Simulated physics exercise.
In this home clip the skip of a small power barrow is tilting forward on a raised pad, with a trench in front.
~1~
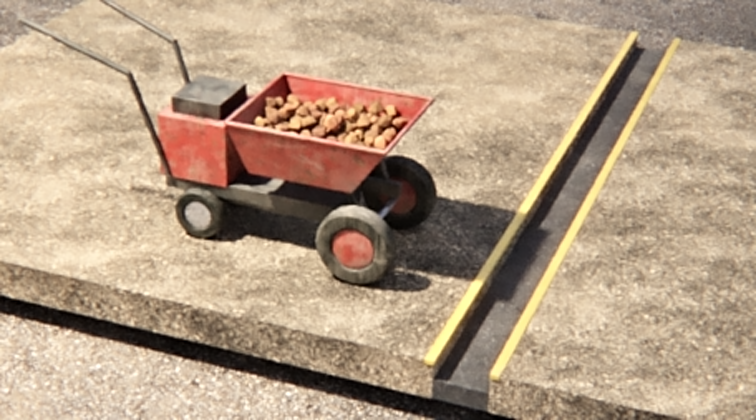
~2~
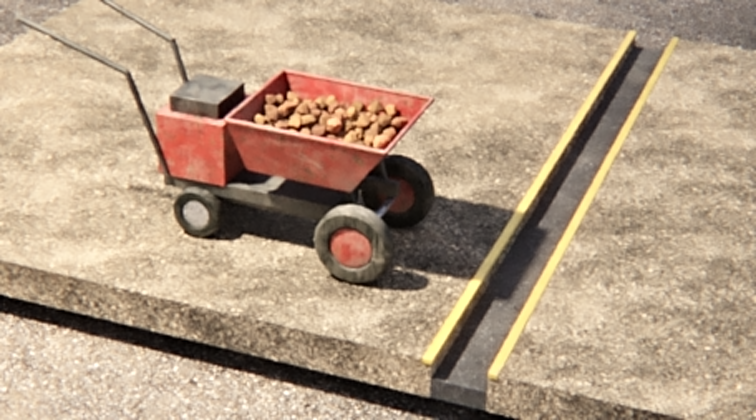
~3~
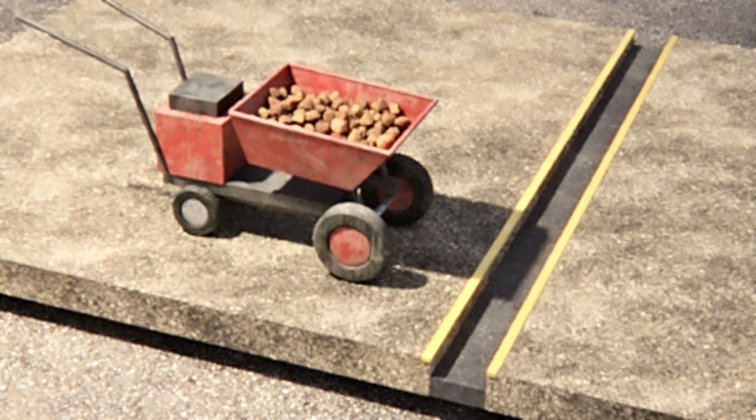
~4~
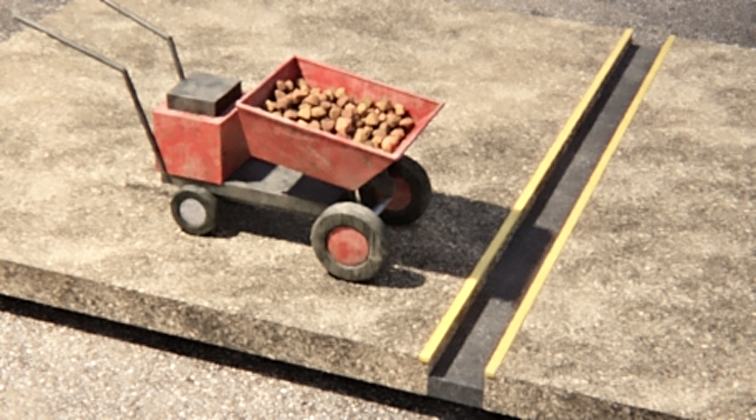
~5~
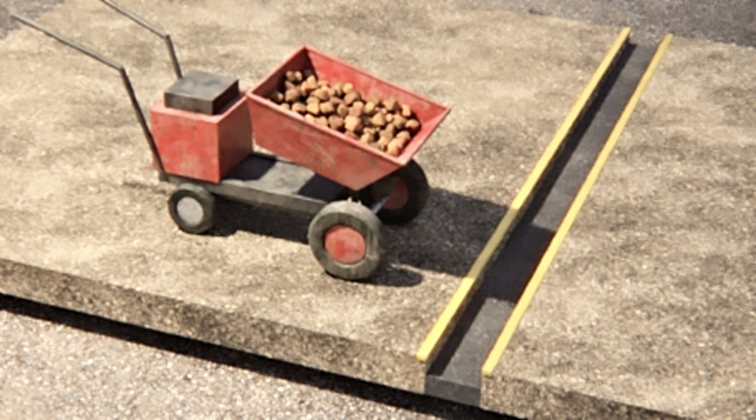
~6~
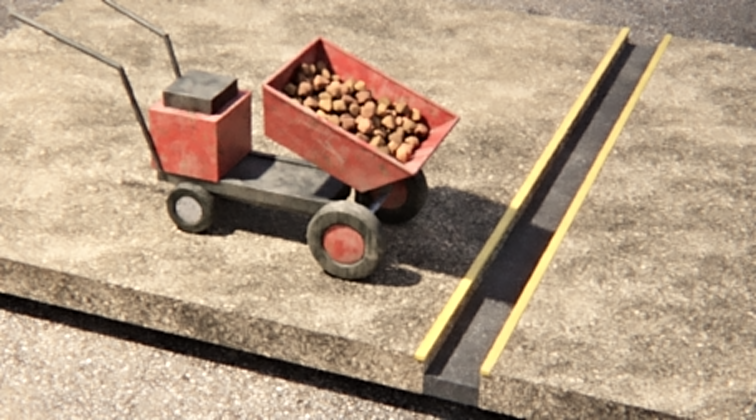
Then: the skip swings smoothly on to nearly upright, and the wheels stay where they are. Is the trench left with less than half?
The portion in the trench is the greater one.
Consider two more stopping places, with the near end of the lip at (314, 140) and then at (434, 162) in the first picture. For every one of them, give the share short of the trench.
In order: 50 % and 0 %.
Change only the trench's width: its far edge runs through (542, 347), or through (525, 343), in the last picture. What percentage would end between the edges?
Well, it'd be something like 90 per cent the first time and 80 per cent the second.
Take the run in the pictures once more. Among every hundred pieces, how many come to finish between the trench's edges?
Result: Some 65 % of the load.
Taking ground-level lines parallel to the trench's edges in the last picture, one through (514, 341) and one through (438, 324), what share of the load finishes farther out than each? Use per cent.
First roughly 20 percent, then 90 percent.
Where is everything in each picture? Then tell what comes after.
In the first frame, lip of the skip at (385, 153), level; top of the load at (325, 124), clay clods; first edge of the trench at (449, 328); far edge at (513, 343), the trench under half as wide as the skip, and shallow for its width.
In the second frame, lip of the skip at (386, 153), tipped barely; top of the load at (325, 122).
In the third frame, lip of the skip at (390, 154), tipped barely; top of the load at (320, 111).
In the fourth frame, lip of the skip at (396, 159), tipped a little; top of the load at (316, 117).
In the fifth frame, lip of the skip at (404, 164), tipped clearly; top of the load at (313, 104).
In the sixth frame, lip of the skip at (414, 173), tipped clearly; top of the load at (312, 100); first edge of the trench at (440, 324); far edge at (503, 338).
Soon, skip tipped steeply; all in the skip.
A while on, skip tipped right over; about two thirds in the skip; about a quarter in or heaped over the trench; a stray few beyond it; a small part falling.
Towards the end, skip tipped right over; a small part in the skip; a stray few short of the trench; about two thirds in or heaped over the trench; about a quarter beyond it.
Finally, skip tipped right over; a small part in the skip; a small part short of the trench; about two thirds in or heaped over the trench; about a quarter beyond it.
